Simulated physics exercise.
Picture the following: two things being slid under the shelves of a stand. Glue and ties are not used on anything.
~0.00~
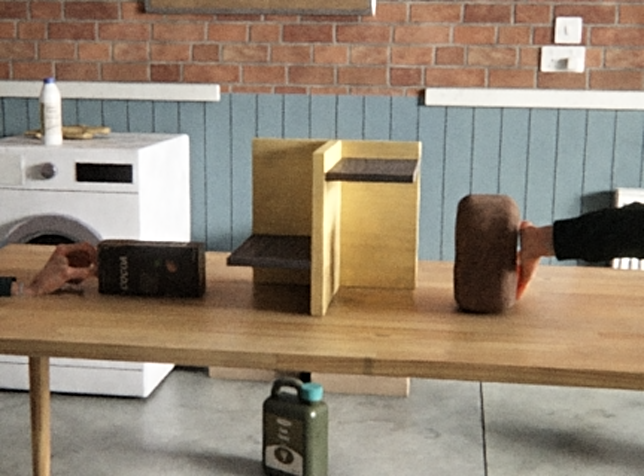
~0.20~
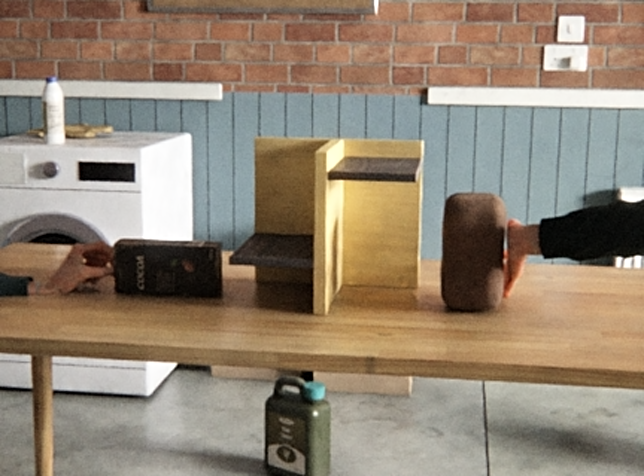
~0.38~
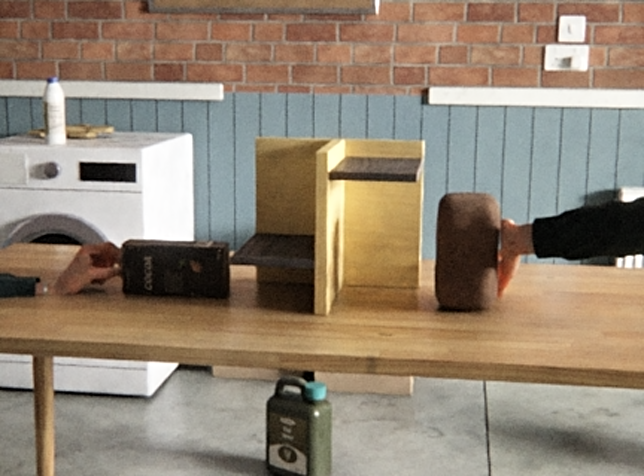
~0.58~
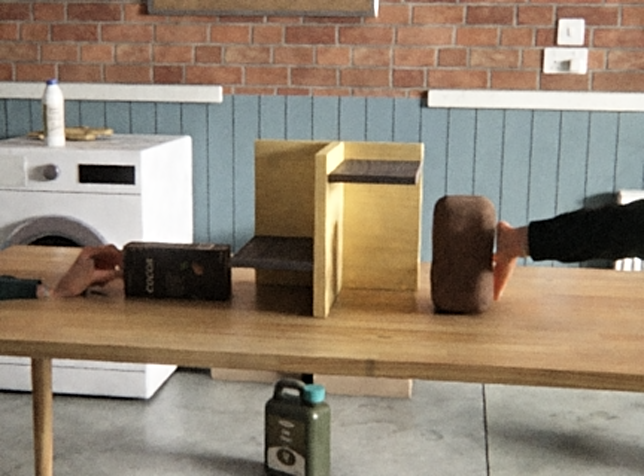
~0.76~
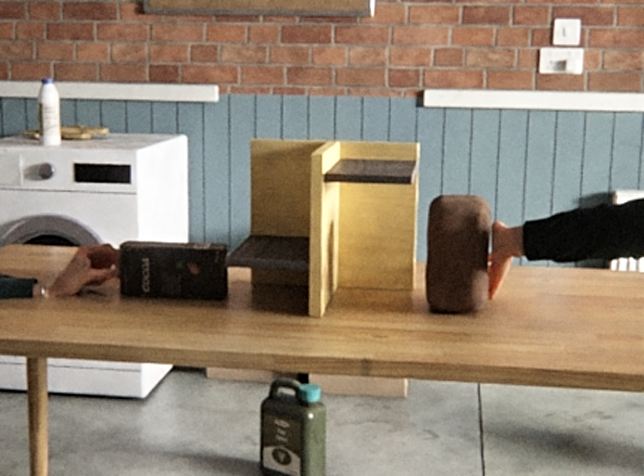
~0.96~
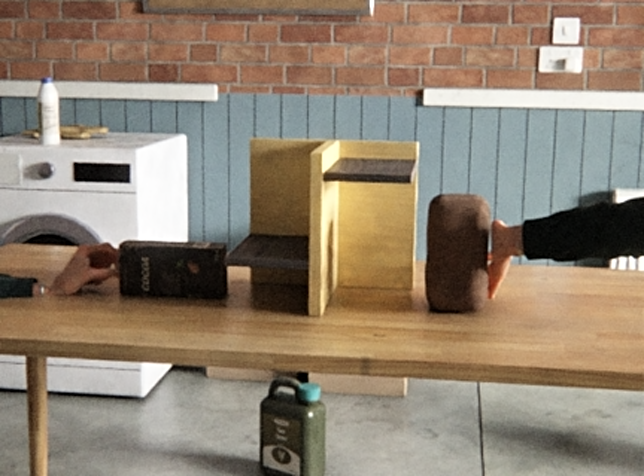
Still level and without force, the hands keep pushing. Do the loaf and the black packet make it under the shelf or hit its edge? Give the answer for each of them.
My prediction: The loaf will be low enough; the black packet will be too high.
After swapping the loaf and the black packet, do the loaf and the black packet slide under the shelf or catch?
Loaf: Blocked. Black packet: Clear.
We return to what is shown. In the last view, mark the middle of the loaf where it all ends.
Its centre ends up near (379, 249).
Around 1.24 s, loaf sliding up to the opening near (442, 251); black packet sliding up to the opening near (185, 269).
Around 1.52 s, loaf part of the way in near (408, 250); black packet stopped at the opening near (185, 269).
Finally (2.2 s), the loaf goes under, near (379, 249); the black packet stops at the shelf, near (185, 269).
